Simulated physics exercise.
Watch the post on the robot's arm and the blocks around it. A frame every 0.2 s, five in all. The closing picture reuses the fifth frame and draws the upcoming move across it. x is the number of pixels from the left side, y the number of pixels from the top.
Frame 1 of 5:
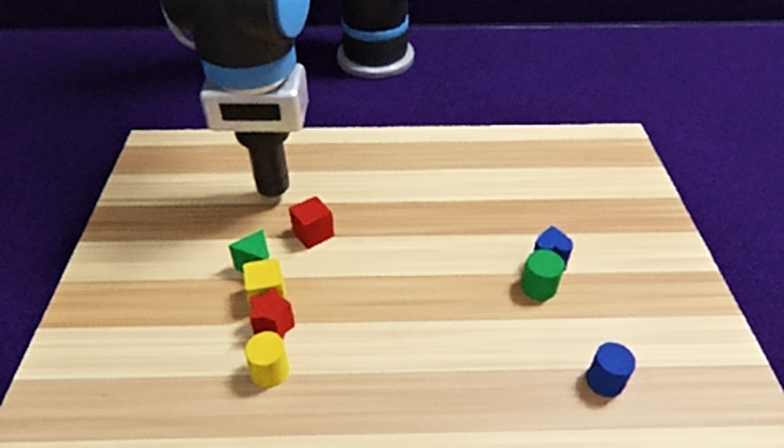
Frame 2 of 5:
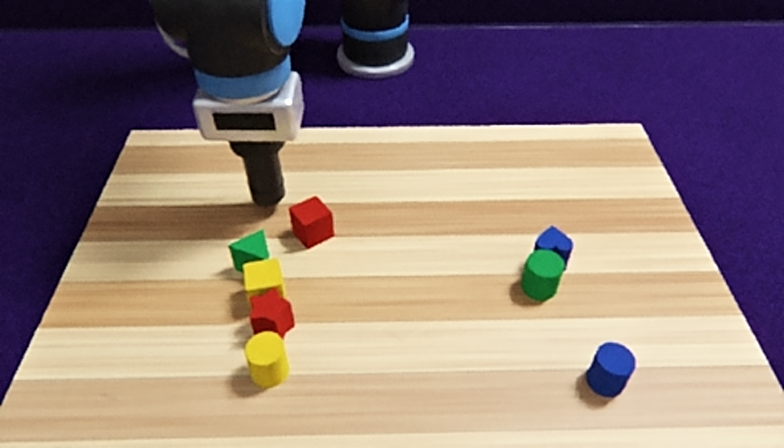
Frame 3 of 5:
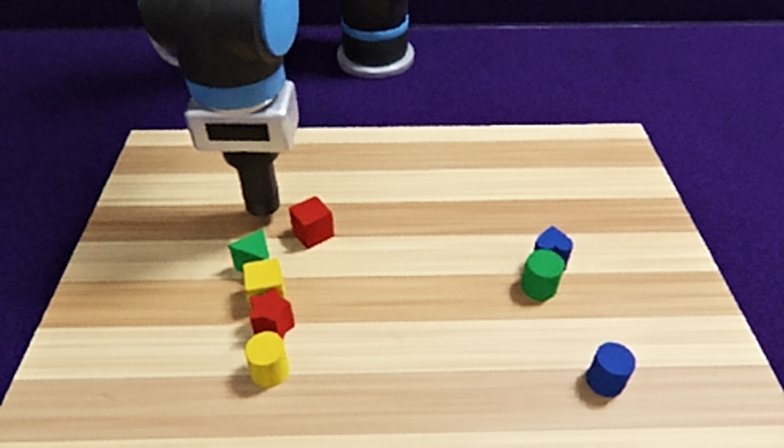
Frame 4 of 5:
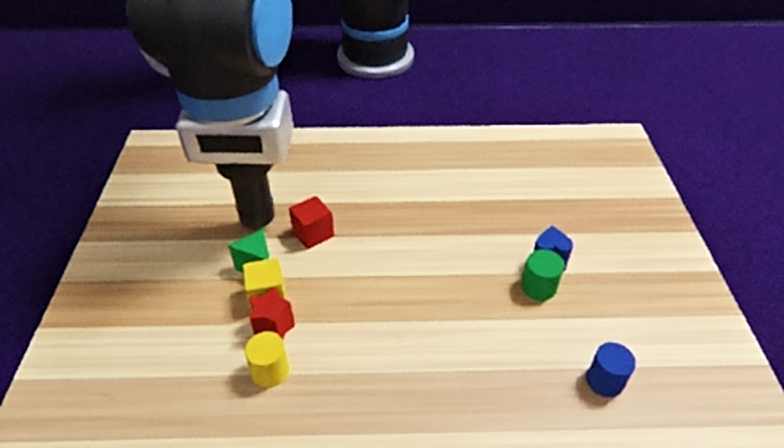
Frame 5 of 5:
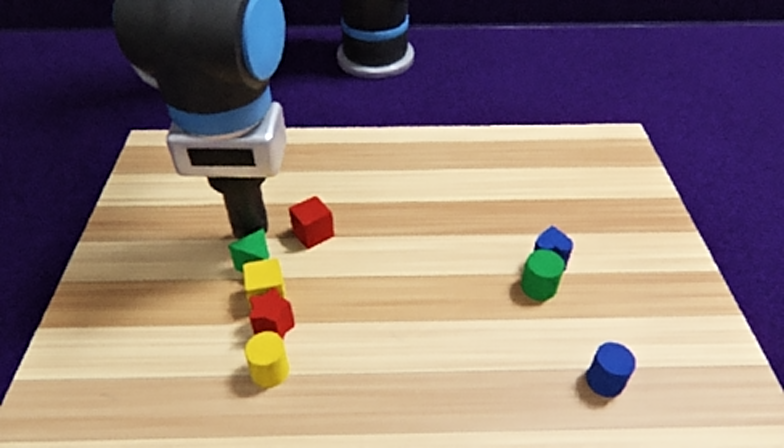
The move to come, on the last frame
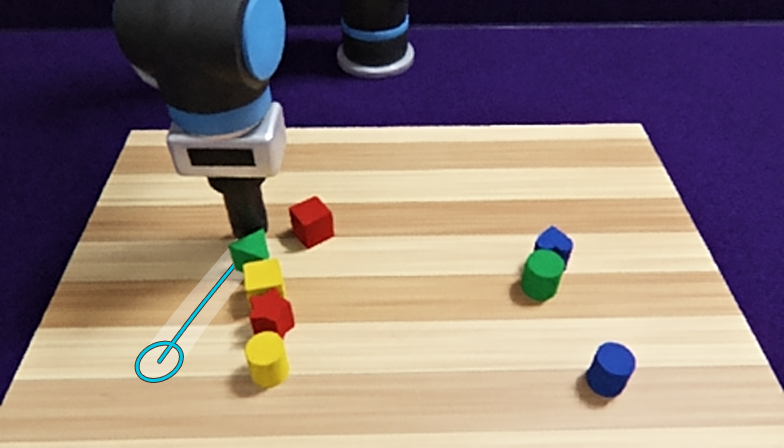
A light striped wooden board lies on a purple surface, seen from above and in front by a camera that stays still. Green, yellow and red blocks line up at left above a yellow cylinder, with a red block nearby and blue and green pieces at right. A black-and-blue robot arm slides its dark post slowly down and slightly left toward the green block, while every block stays put.
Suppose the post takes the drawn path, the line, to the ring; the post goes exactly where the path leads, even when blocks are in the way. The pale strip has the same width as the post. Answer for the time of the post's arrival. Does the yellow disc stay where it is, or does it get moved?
The block in question stays where it was by the end.
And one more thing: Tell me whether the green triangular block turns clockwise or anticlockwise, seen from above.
Looking down, it rotates anti-clockwise.
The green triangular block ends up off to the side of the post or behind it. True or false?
My answer: True.
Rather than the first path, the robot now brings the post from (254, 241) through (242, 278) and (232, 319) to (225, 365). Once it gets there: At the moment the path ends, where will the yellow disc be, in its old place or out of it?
Moved away.
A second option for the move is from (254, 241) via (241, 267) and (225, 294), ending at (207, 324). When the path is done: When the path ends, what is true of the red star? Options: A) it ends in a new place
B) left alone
A.
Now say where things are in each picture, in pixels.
In the first frame, post's lower end (273, 187); green triangular block (251, 243); yellow square block (262, 273); yellow disc (264, 348); red star (268, 305).
In the second frame, post (269, 196); blocks still.
In the third frame, post (263, 206); blocks still.
In the fourth frame, post (257, 217); blocks still.
In the fifth frame, post (251, 230); green triangular block (251, 243); yellow square block (262, 273); yellow disc (264, 348); red star (268, 305).
Drawn move, straight from (254, 241) to (159, 361).
What follows on the original path. One third of the way, post (221, 266); green triangular block (250, 256), turned 30° anticlockwise; yellow square block (268, 277); red star (268, 308).
Two thirds of the way, post (188, 305); green triangular block (250, 256), turned 30° anticlockwise; yellow square block (268, 277); red star (268, 308).
At the end, post (154, 350); green triangular block (250, 256), turned 30° anticlockwise; yellow square block (268, 277); yellow disc still; red star (268, 308).
